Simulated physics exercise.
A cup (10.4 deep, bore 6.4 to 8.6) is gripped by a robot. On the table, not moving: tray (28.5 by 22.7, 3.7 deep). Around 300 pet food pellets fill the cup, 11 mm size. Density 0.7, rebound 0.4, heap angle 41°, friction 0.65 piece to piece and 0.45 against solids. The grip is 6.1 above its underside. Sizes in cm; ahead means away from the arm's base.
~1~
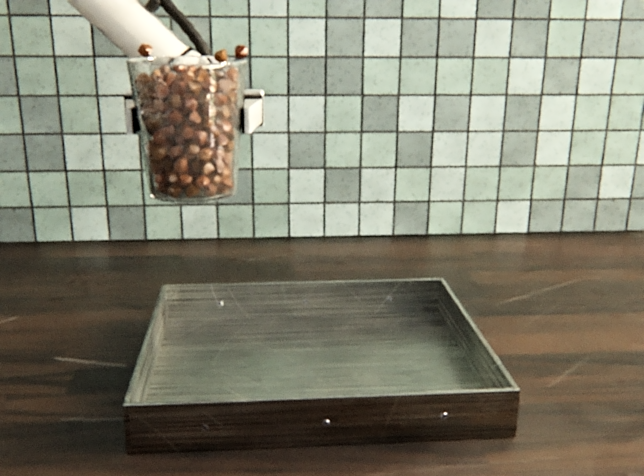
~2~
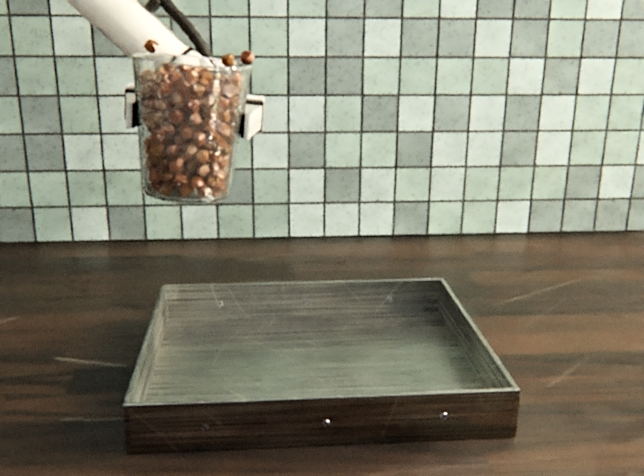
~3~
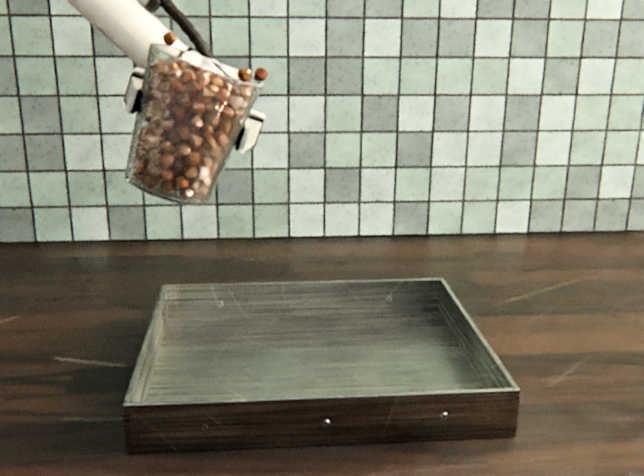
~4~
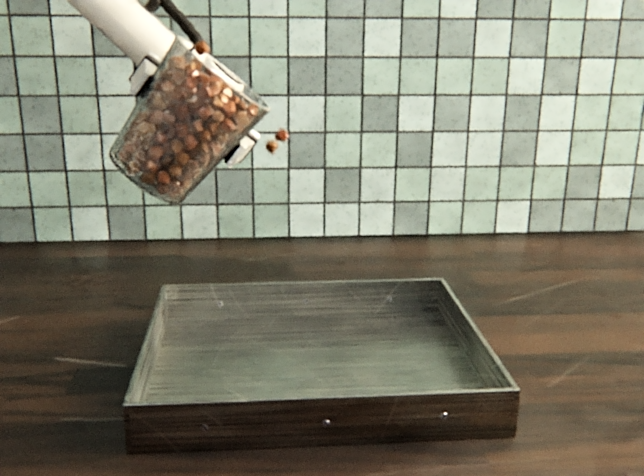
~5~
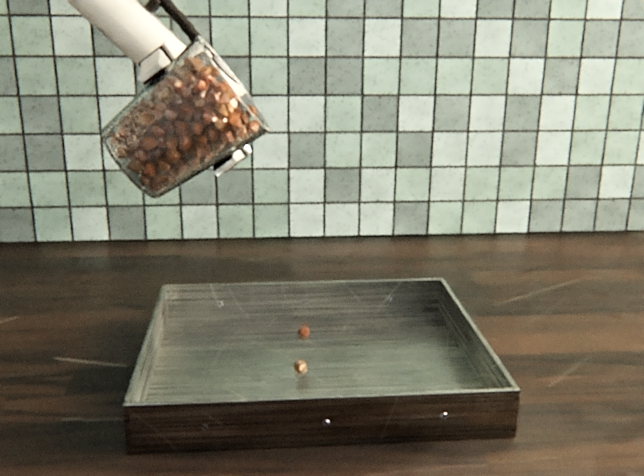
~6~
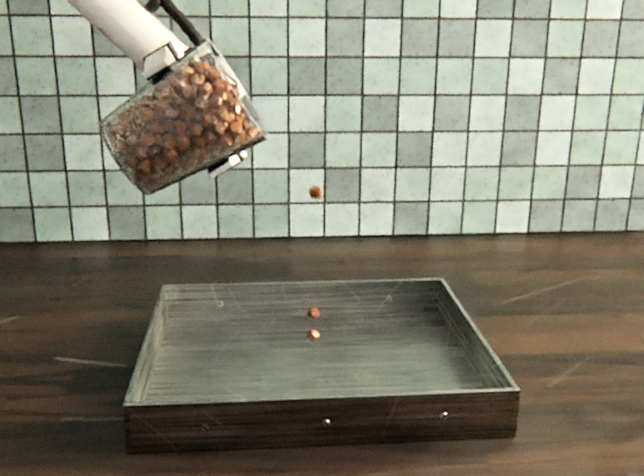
Against a green tiled wall, a robot arm tilting a clear cup of brown pellets rightward, a few dropping toward the tray below.
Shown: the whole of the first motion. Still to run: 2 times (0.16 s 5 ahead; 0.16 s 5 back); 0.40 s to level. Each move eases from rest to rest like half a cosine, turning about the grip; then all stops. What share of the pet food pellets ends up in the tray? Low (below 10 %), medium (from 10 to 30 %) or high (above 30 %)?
In the tray the share is medium, from 10 to 30 %.
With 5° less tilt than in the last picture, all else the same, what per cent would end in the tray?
It would be near 15 per cent.
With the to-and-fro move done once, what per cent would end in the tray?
In that case some 15 per cent.
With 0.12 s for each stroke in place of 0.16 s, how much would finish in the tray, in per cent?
Then about 30 per cent.
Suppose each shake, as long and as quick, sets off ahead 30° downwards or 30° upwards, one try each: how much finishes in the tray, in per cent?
About 10 and 25 per cent.
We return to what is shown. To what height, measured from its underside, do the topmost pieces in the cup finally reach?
Roughly 10.5 cm.
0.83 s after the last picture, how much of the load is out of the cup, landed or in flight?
Some 15 per cent.
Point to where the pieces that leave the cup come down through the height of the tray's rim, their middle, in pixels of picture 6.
Around (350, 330).
Then, 0.42 s later, tilted 59° forward, highest piece 25 above the table; 260 in the cup, 37 in the tray, 2 in flight or on a rim.
Then, 0.83 s later, tilted 31° forward, highest piece 25 above the table; 251 in the cup, 46 in the tray, 2 on the table or floor.
Then, 1.24 s later, level, highest piece 27 above the table; 251 in the cup, 46 in the tray, 2 on the table or floor.
Then, 2.29 s later, level, highest piece 27 above the table; 251 in the cup, 46 in the tray, 2 on the table or floor.
At rest, 251 in the cup, 46 in the tray, 2 on the table or floor. That is 15 % in the tray.
